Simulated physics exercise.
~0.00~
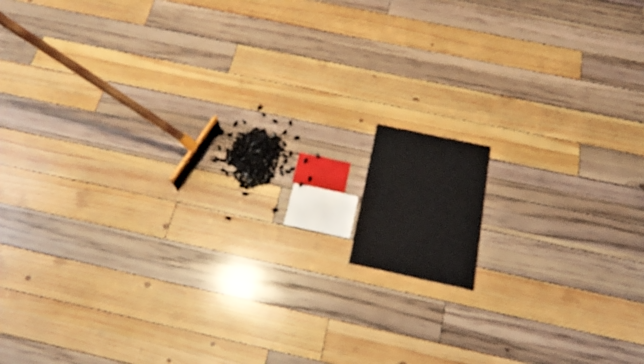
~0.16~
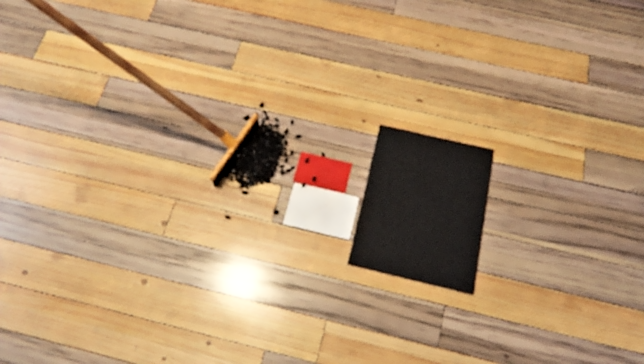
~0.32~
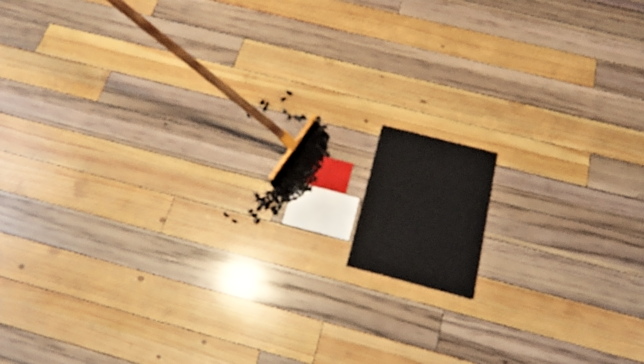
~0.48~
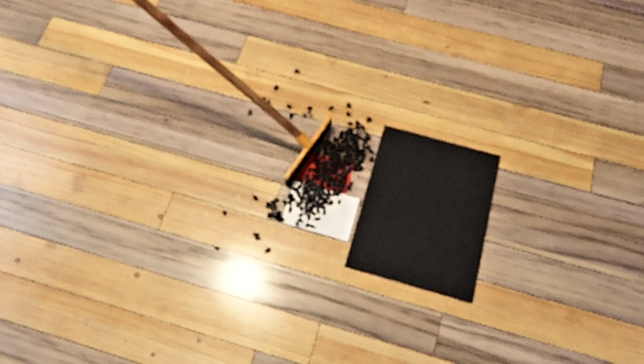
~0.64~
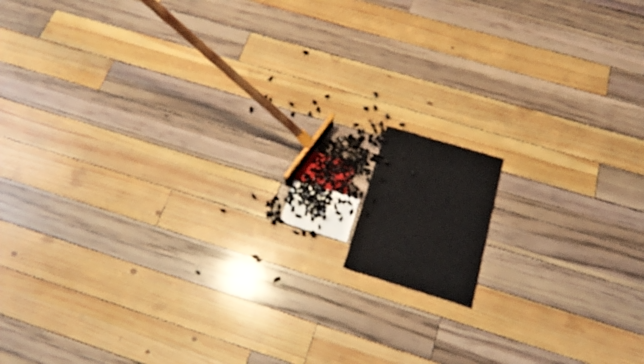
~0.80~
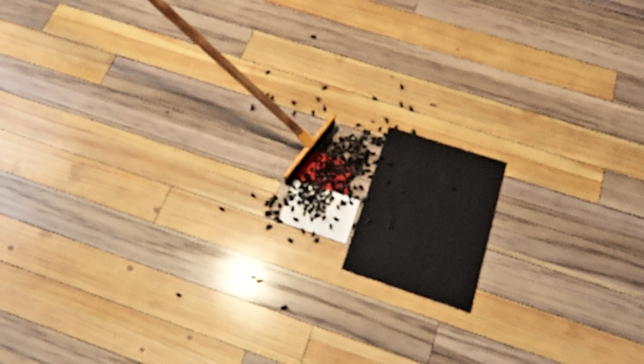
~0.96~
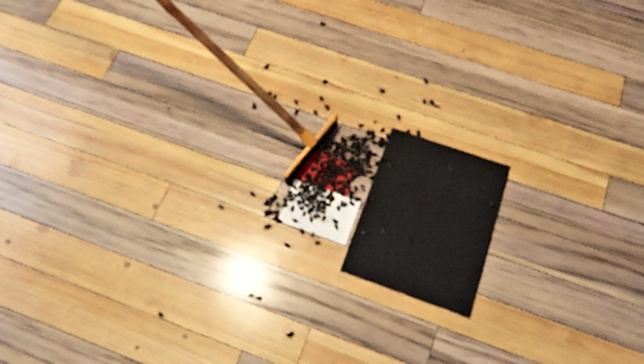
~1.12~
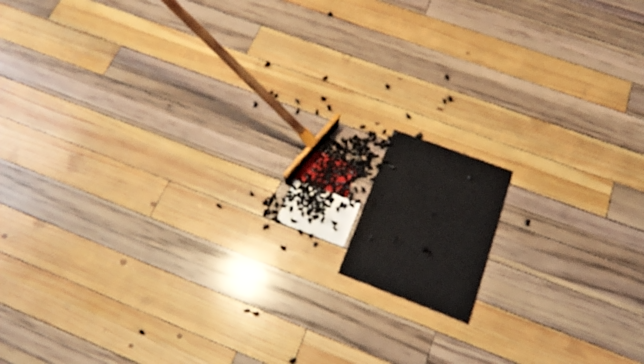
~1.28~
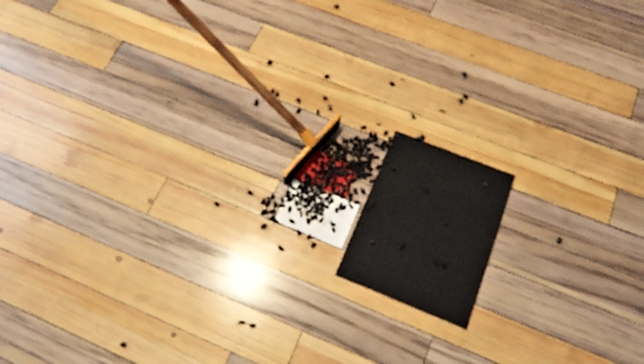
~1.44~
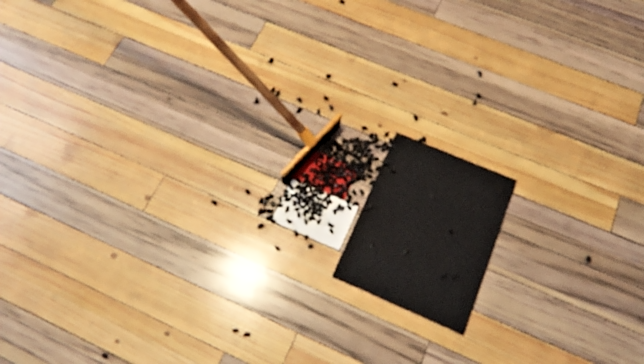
The video shows a long-handled squeegee pushing a pile of small black beans rightward across a wooden floor onto red and white mats, then stopping. The beans scatter outward, ending mostly over the red and white mats and surrounding floor, with a few on the black mat.
